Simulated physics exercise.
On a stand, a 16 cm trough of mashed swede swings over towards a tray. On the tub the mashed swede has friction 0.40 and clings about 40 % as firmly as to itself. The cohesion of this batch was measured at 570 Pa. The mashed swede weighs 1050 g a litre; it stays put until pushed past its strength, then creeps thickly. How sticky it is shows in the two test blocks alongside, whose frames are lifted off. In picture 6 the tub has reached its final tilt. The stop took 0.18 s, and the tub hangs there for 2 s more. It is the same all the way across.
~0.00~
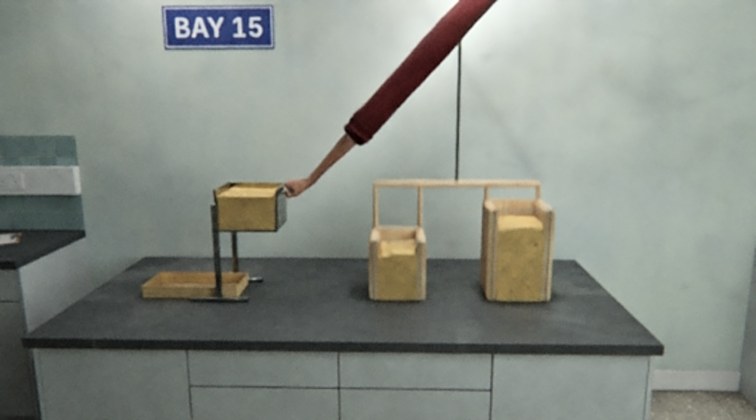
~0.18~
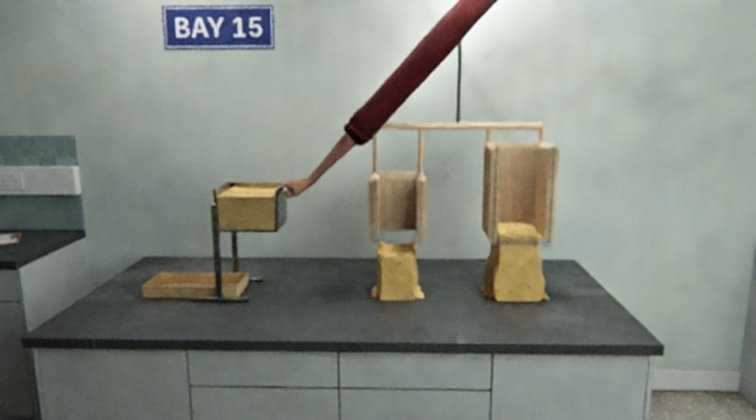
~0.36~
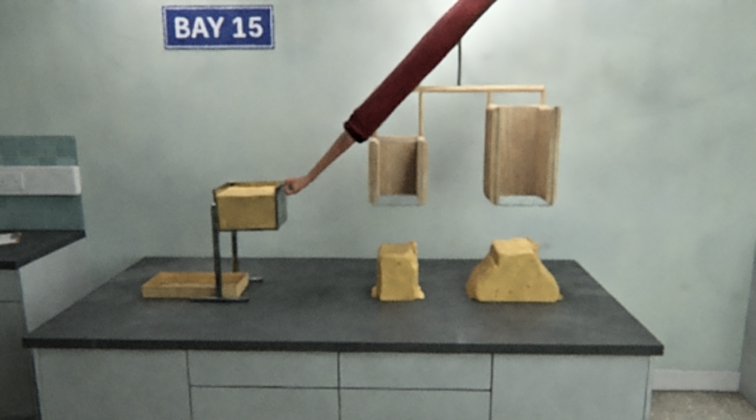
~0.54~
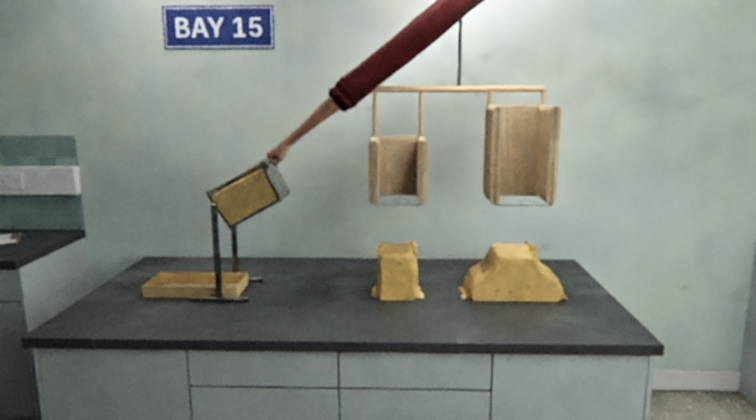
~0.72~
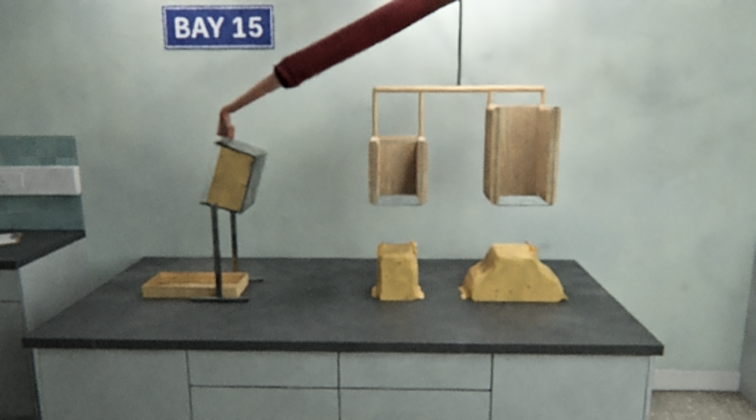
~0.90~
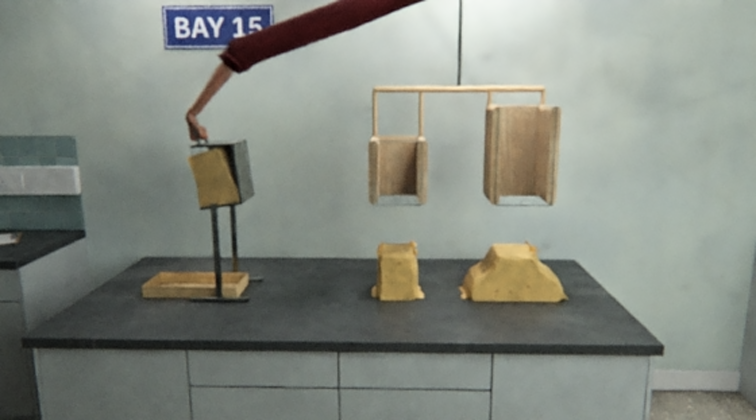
Two wooden molds rose off a pair of yellowish blocks, and the larger block slumped wide while the smaller barely sagged; then a red-sleeved arm swung a filled metal tub leftward onto its side.
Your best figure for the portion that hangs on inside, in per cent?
It comes to some 0 %.
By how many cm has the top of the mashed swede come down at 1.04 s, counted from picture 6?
Some 6 cm.
After 1.04 s, the tub is at 95 degrees and holds 59 %.
After 1.21 s, the tub is at 95 degrees and holds 28 %.
After 1.38 s, the tub is at 95 degrees and holds 14 %.
After 1.55 s, the tub is at 95 degrees and holds 0 %.
After 2.90 s, the tub is at 95 degrees and holds 0 %.
